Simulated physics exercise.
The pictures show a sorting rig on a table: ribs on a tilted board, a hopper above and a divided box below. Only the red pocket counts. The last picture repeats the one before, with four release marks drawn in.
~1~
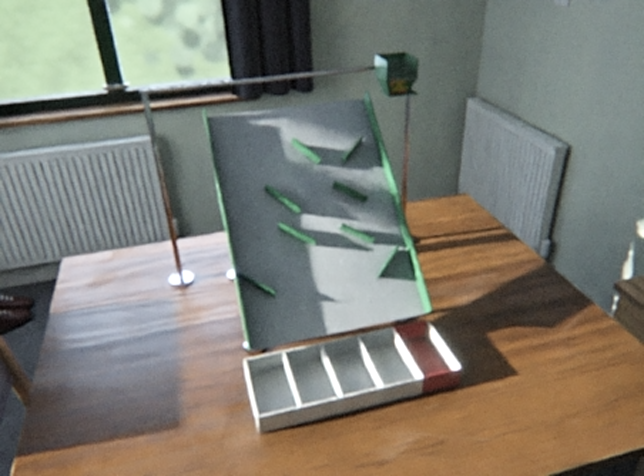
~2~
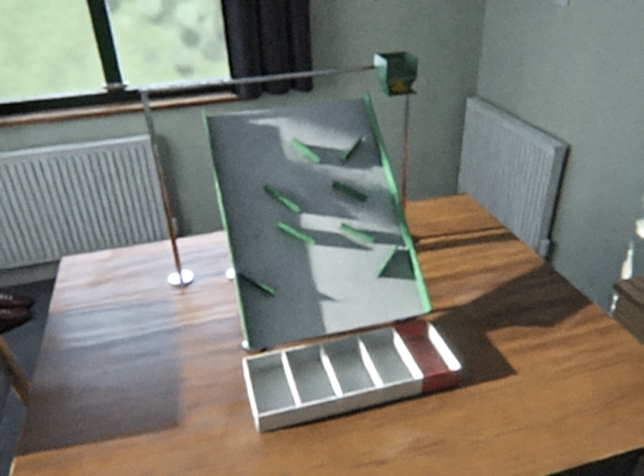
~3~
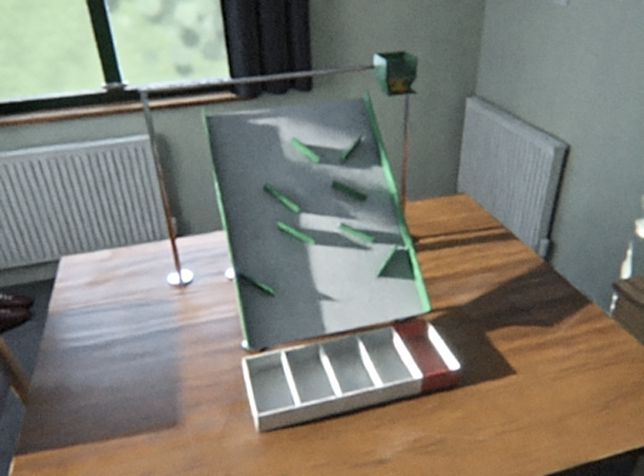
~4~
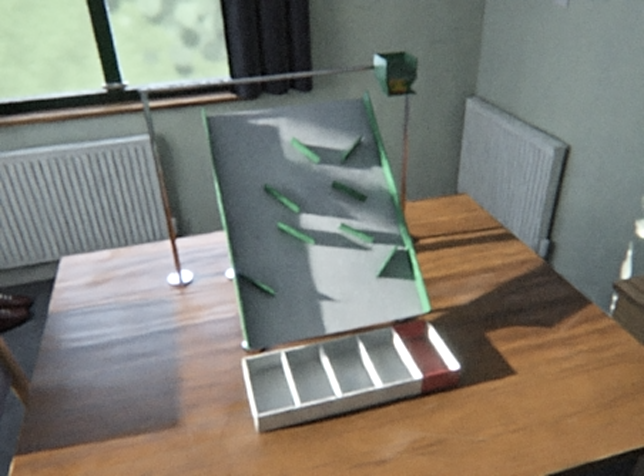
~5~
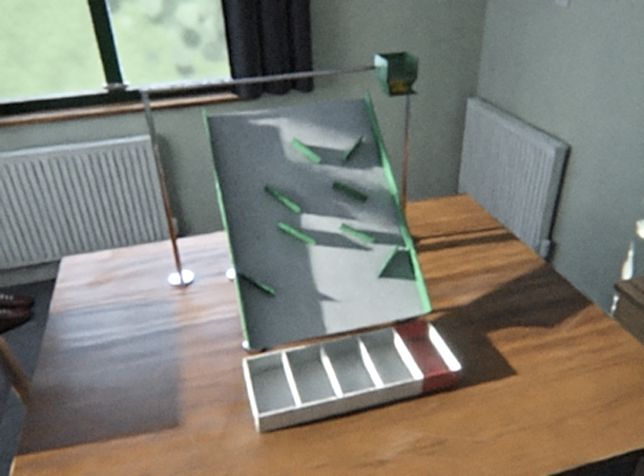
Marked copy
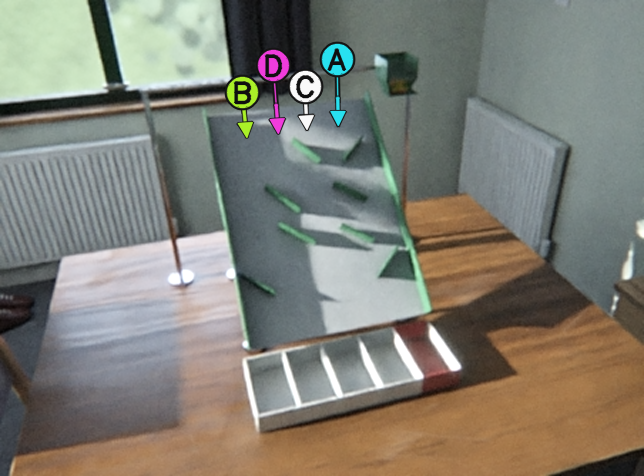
On a wooden table, a tilted board with green ribs stands motionless above a divided box.
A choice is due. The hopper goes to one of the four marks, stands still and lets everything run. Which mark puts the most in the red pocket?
I would pick mark C.
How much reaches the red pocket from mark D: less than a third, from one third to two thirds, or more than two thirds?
Mark D gives less than a third.
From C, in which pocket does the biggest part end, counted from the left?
The fifth.
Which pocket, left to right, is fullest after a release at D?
The fourth from the left.
On the marked copy, mark A meets the board at (338, 120); mark B meets the board at (246, 132); mark C meets the board at (306, 124); mark D meets the board at (277, 128).
With A, about a tenth in the red pocket, roughly a third in other pockets, roughly half outside the box.
With B, about a tenth in the red pocket, roughly two thirds in other pockets, roughly a quarter outside the box.
With C, roughly half in the red pocket, roughly a quarter in other pockets, roughly a quarter outside the box.
With D, roughly a quarter in the red pocket, roughly half in other pockets, roughly a third outside the box.
